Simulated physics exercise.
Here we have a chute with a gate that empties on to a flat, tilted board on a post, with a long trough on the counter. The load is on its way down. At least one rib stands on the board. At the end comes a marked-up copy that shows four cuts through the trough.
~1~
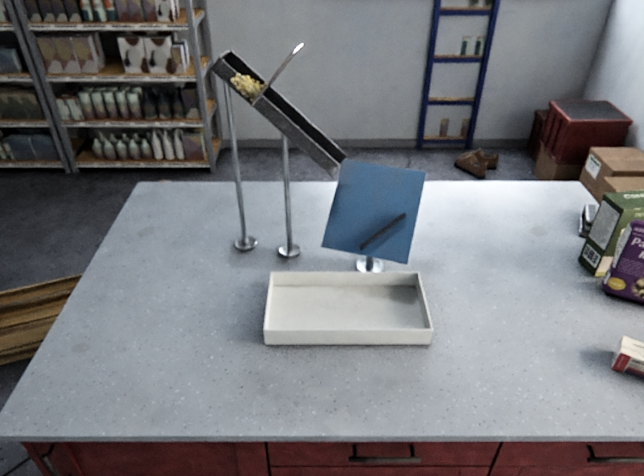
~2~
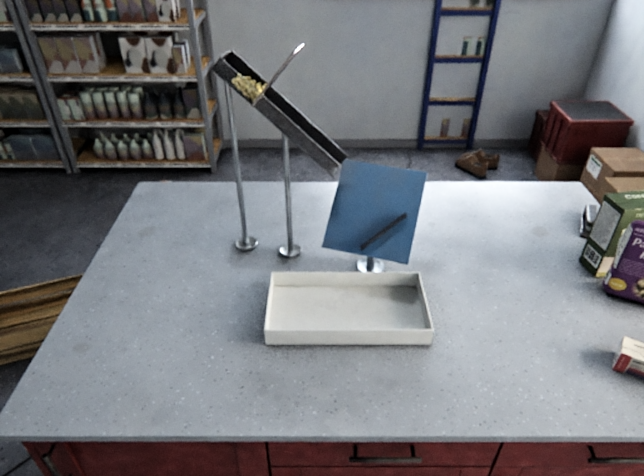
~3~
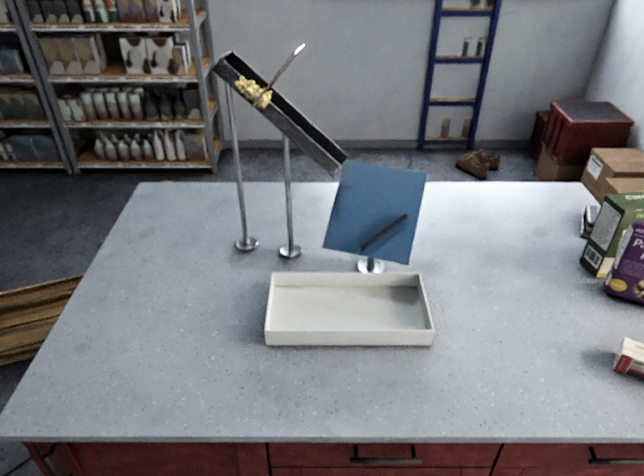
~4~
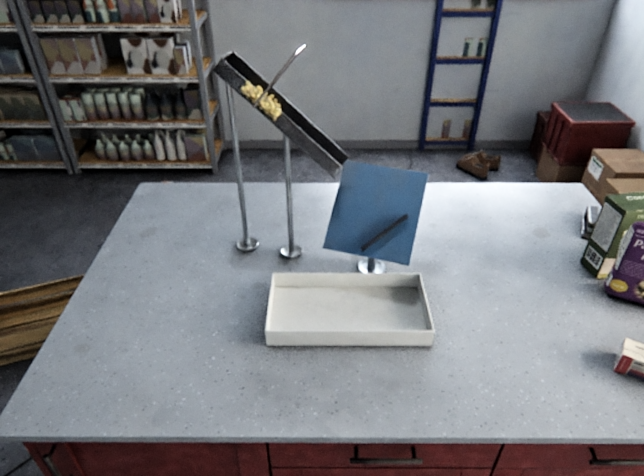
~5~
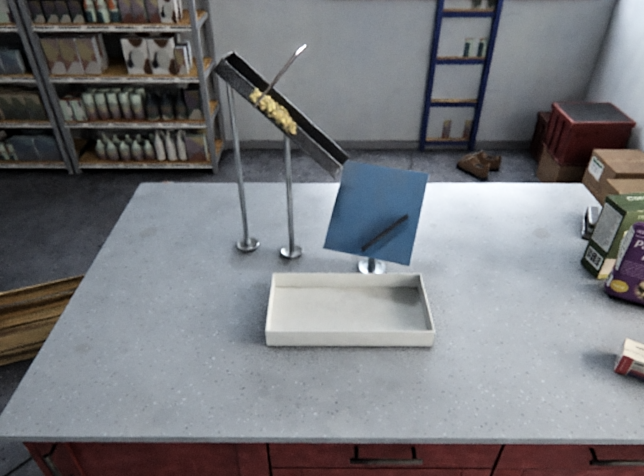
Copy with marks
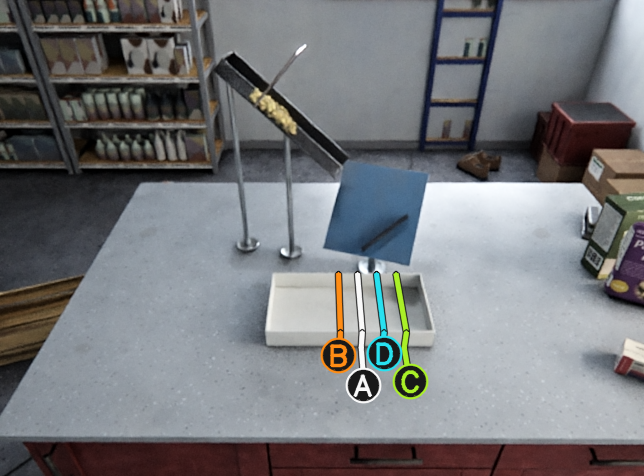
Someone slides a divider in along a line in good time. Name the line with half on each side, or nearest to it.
It is B.
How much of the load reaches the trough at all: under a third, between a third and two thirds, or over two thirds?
About that: Over two thirds.
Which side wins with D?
The left side.
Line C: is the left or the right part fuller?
The left side.
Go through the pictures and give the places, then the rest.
The first frame shows load behind the gate at (249, 88), soya beans; lip of the chute at (335, 171), sloping fairly steeply.
The second frame shows middle of the board at (375, 209), tilted fairly steeply; middle of its low edge at (364, 255); of its high edge at (385, 166).
The third frame shows front corners of the trough at (265, 330) and (434, 330), empty; front of the load at (263, 107).
The fourth frame shows middle of the load at (263, 101); its front at (279, 113), about a quarter of the way to the lip; rib from (407, 214) to (361, 249).
The fifth frame shows middle of the load at (273, 107); its front at (294, 132), about half of the way to the lip.
On the marked copy, line A crosses the front rim at (362, 331); line B crosses the front rim at (340, 331); line C crosses the front rim at (406, 331); line D crosses the front rim at (384, 331).
If A is chosen, of what is caught, nearly all on the left of the divider, a small part on the right.
If B is chosen, of what is caught, about half on the left of the divider, about half on the right.
If C is chosen, of what is caught, nearly all on the left of the divider, a stray few on the right.
If D is chosen, of what is caught, nearly all on the left of the divider, a small part on the right.
